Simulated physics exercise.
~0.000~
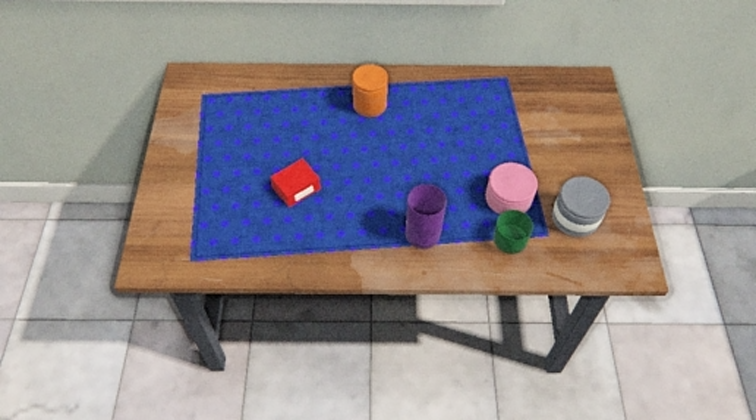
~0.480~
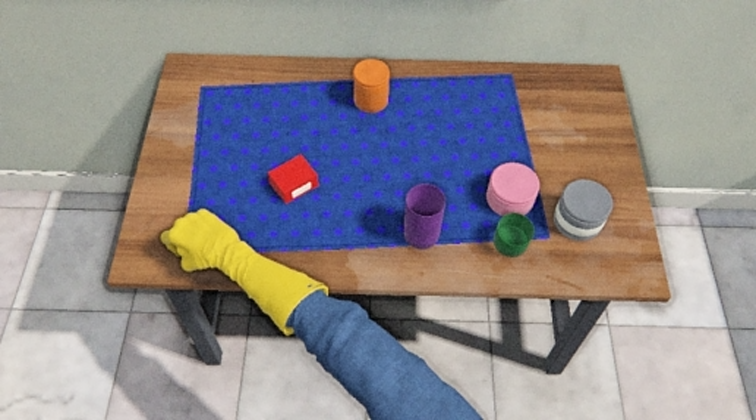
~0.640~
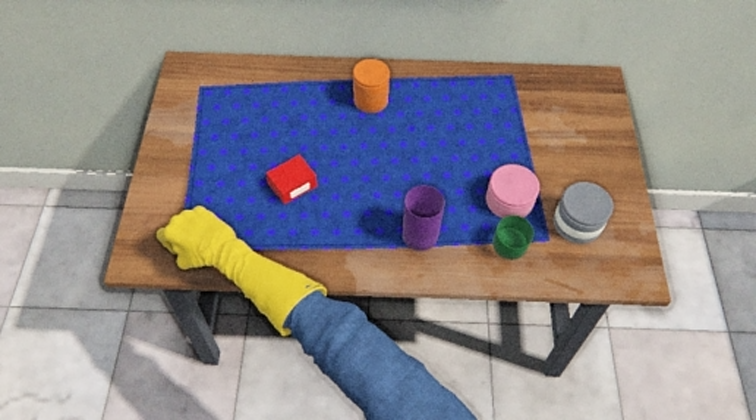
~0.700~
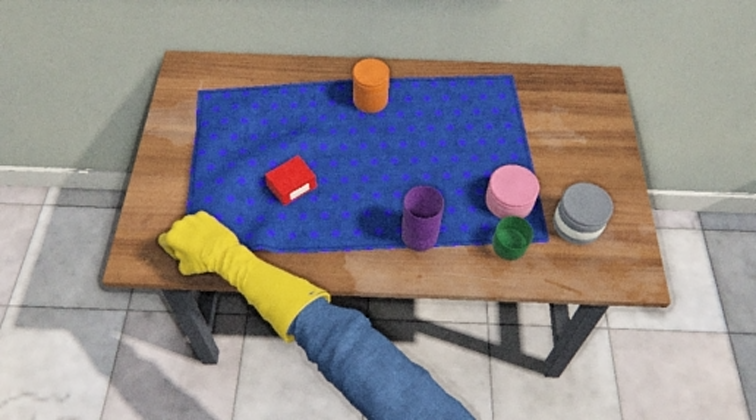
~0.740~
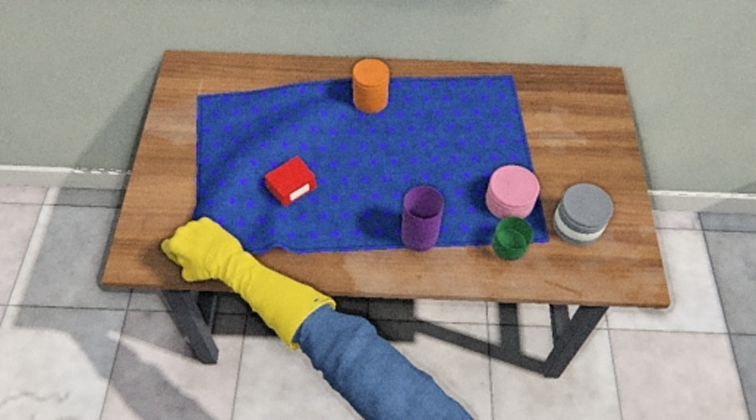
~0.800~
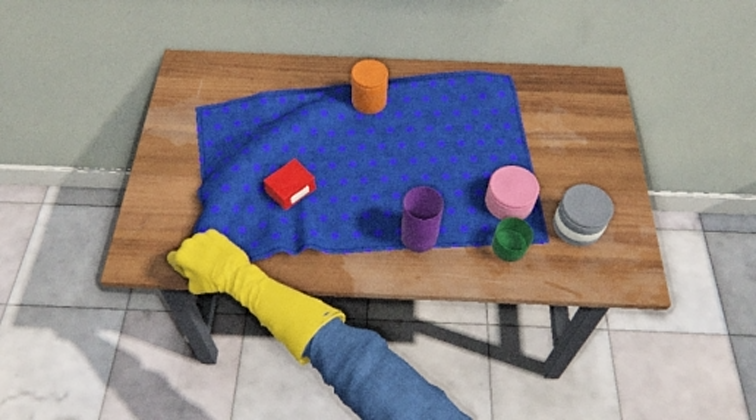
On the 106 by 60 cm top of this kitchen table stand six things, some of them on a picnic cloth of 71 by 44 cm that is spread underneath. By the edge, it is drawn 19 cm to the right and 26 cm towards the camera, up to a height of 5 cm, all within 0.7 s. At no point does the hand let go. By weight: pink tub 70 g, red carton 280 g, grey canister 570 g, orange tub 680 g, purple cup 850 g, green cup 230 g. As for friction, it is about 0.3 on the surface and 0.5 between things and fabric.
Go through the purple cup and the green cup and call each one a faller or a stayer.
Purple cup: Stayer. Green cup: Stayer.
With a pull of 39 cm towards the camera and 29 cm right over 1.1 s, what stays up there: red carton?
Outcome: Red carton leaves the top.
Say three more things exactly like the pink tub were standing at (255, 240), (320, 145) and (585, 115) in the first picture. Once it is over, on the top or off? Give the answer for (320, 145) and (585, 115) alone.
Result, in order: On top at the end; on top at the end.
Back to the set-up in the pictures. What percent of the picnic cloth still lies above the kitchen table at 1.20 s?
Share within the edges: Approx. 85 %.
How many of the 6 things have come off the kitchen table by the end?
That works out to 0 of them.
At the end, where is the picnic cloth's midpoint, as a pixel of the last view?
Near (360, 216).
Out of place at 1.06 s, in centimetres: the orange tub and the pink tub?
The orange tub is about 10 cm off and the pink tub about 2 cm.
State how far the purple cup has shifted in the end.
The purple cup ends 4 cm from where it began.
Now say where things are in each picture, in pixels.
In the first frame, purple cup (427, 200); green cup (515, 225); picnic cloth corners (190, 261) (202, 95) (507, 77) (549, 236).
In the second frame, picnic cloth corners (201, 87) (512, 74); grip (183, 253).
In the third frame, picnic cloth corners (200, 87) (513, 75); grip (179, 251).
In the fourth frame, picnic cloth corners (198, 90) (513, 75); grip (181, 256).
In the fifth frame, picnic cloth corners (197, 96) (512, 75); grip (184, 262).
In the sixth frame, purple cup (424, 203); green cup (514, 233); picnic cloth corners (196, 107) (510, 75) (549, 243); grip (190, 274).
After 0.9 s, 100 % of the picnic cloth is still over the top; red carton 6 cm off its start, orange tub 3 cm off its start.
After 1.1 s, 90 % of the picnic cloth is still over the top; red carton 14 cm off its start, orange tub 10 cm off its start, pink tub 1 cm off its start.
After 1.2 s, 85 % of the picnic cloth is still over the top; purple cup 2 cm off its start at (425, 212), red carton 20 cm off its start at (317, 261), orange tub 17 cm off its start at (328, 125).
After 1.3 s, 85 % of the picnic cloth is still over the top; purple cup 3 cm off its start, red carton 23 cm off its start, orange tub 20 cm off its start.
After 2.9 s, 85 % of the picnic cloth is still over the top; purple cup 3 cm off its start at (425, 219), green cup 1 cm off its start at (519, 229), red carton 23 cm off its start at (317, 274), orange tub 20 cm off its start at (322, 137).
